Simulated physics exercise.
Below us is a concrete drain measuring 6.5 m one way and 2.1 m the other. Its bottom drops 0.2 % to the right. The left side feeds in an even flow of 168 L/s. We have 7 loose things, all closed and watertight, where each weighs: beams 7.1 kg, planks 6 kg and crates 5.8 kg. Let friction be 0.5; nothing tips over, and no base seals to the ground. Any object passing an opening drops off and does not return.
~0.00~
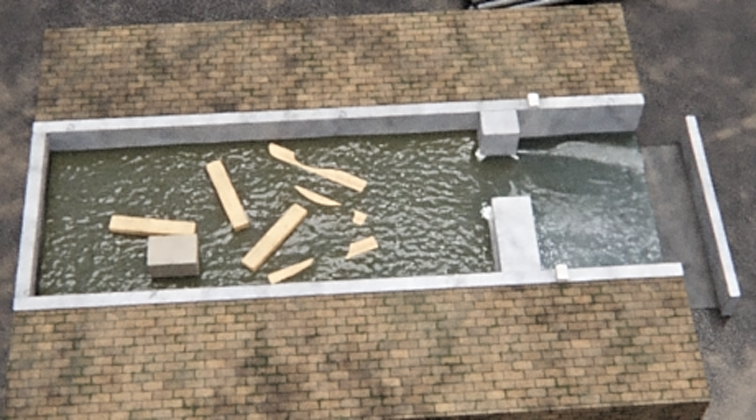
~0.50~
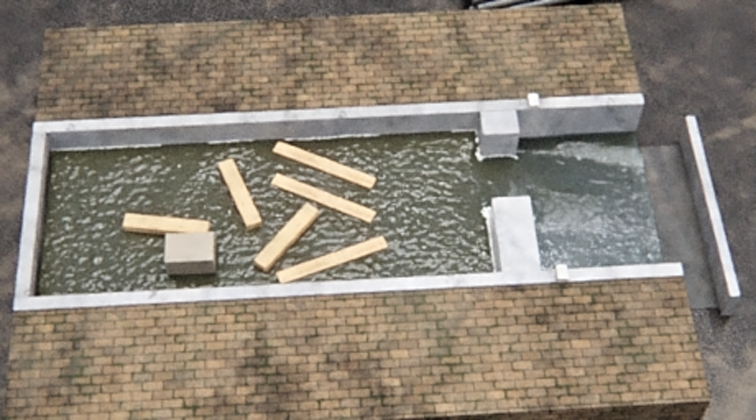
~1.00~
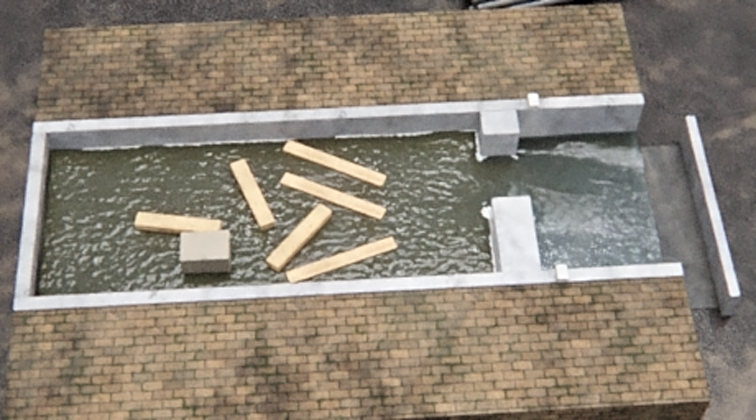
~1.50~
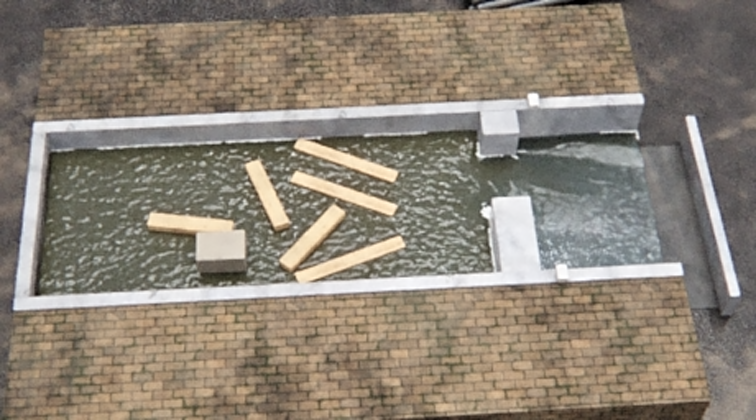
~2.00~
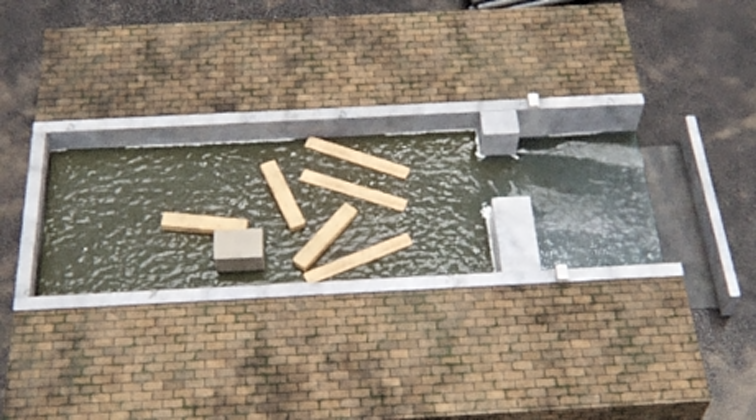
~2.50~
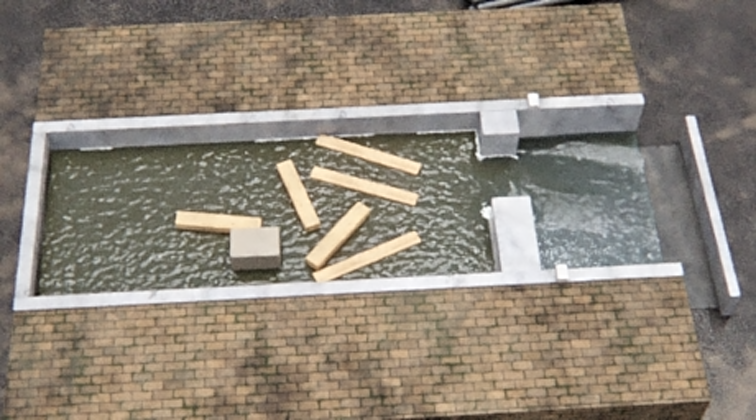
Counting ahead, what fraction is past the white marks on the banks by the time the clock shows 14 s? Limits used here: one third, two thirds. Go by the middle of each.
Answer: Two thirds plus.
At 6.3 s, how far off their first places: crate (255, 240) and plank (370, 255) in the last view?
Going in order, that's 200 cm then 140 cm.
After 3.5 s 0 of 7 are over the mark; 7 afloat.
After 6.3 s 2 of 7 are over the mark; 7 afloat.
After 10.0 s 5 of 7 are over the mark; 2 afloat.
After 14.0 s 7 of 7 are over the mark; 0 afloat.
